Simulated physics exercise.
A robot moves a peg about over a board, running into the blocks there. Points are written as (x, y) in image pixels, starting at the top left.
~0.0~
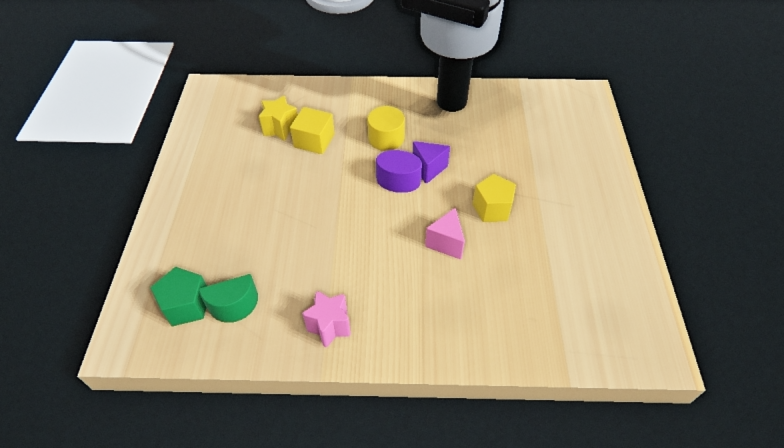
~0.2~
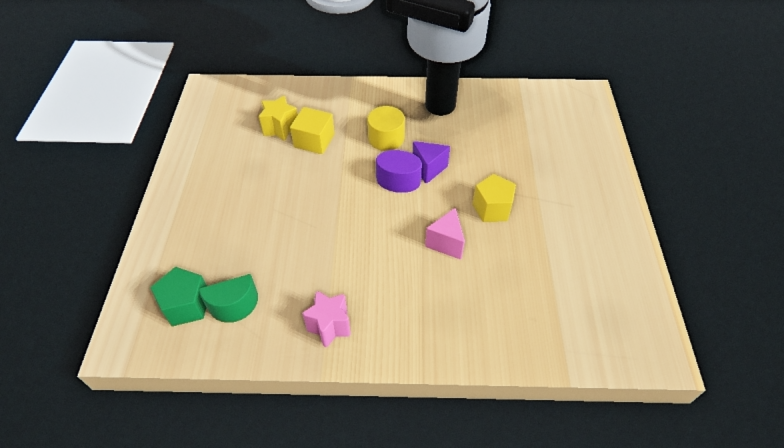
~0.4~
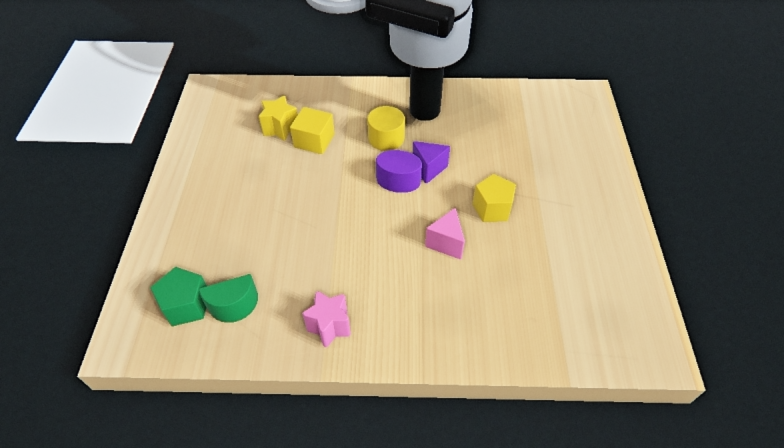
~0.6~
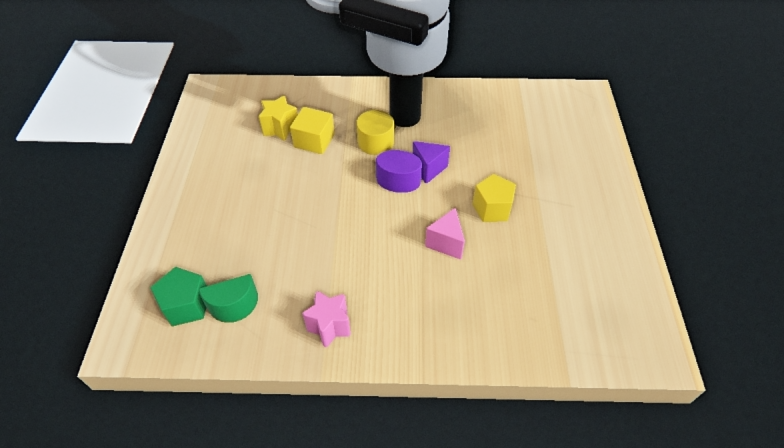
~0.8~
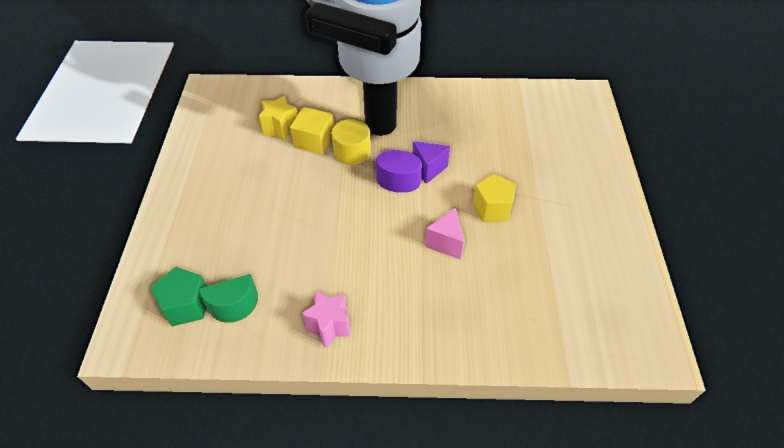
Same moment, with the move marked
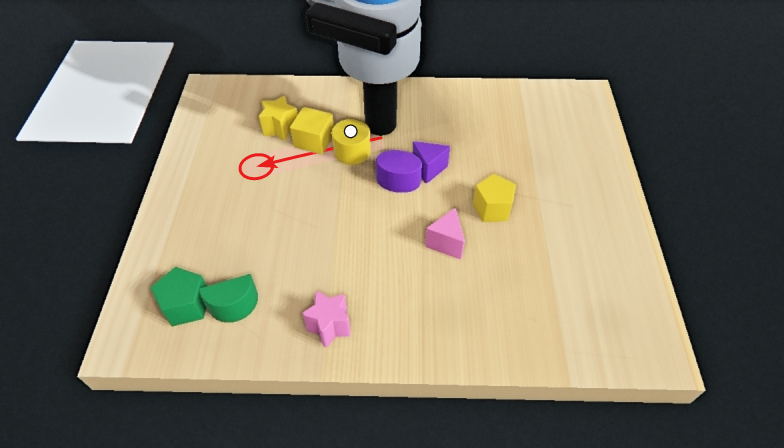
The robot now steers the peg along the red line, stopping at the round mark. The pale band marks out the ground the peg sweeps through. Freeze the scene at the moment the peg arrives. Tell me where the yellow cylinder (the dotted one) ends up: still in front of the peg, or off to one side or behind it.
It is off to the side or behind.
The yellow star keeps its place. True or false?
Verdict: False.
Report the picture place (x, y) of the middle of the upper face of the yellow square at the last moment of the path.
In the picture, that point is around (271, 118).
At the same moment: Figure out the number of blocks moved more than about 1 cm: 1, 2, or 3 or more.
Three or more blocks.
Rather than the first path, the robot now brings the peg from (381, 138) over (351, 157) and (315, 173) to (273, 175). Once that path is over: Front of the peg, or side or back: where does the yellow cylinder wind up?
Held in front.
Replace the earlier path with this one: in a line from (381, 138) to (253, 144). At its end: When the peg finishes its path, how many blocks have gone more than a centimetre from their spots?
My count: 3 or more.
The line goes in a line from (381, 138) to (257, 166); the dot is on the yellow cylinder.
What follows on the original path. One third of the way, peg (339, 135); yellow square (305, 120), turned 20° clockwise; yellow cylinder (316, 148).
Two thirds of the way, peg (297, 145); yellow star (260, 101), turned 20° clockwise; yellow square (277, 118), turned 35° clockwise; yellow cylinder (293, 163).
At the end, peg (253, 155); yellow star (259, 98), turned 30° clockwise; yellow square (271, 118), turned 50° clockwise; yellow cylinder (291, 164); purple oval block unmoved.
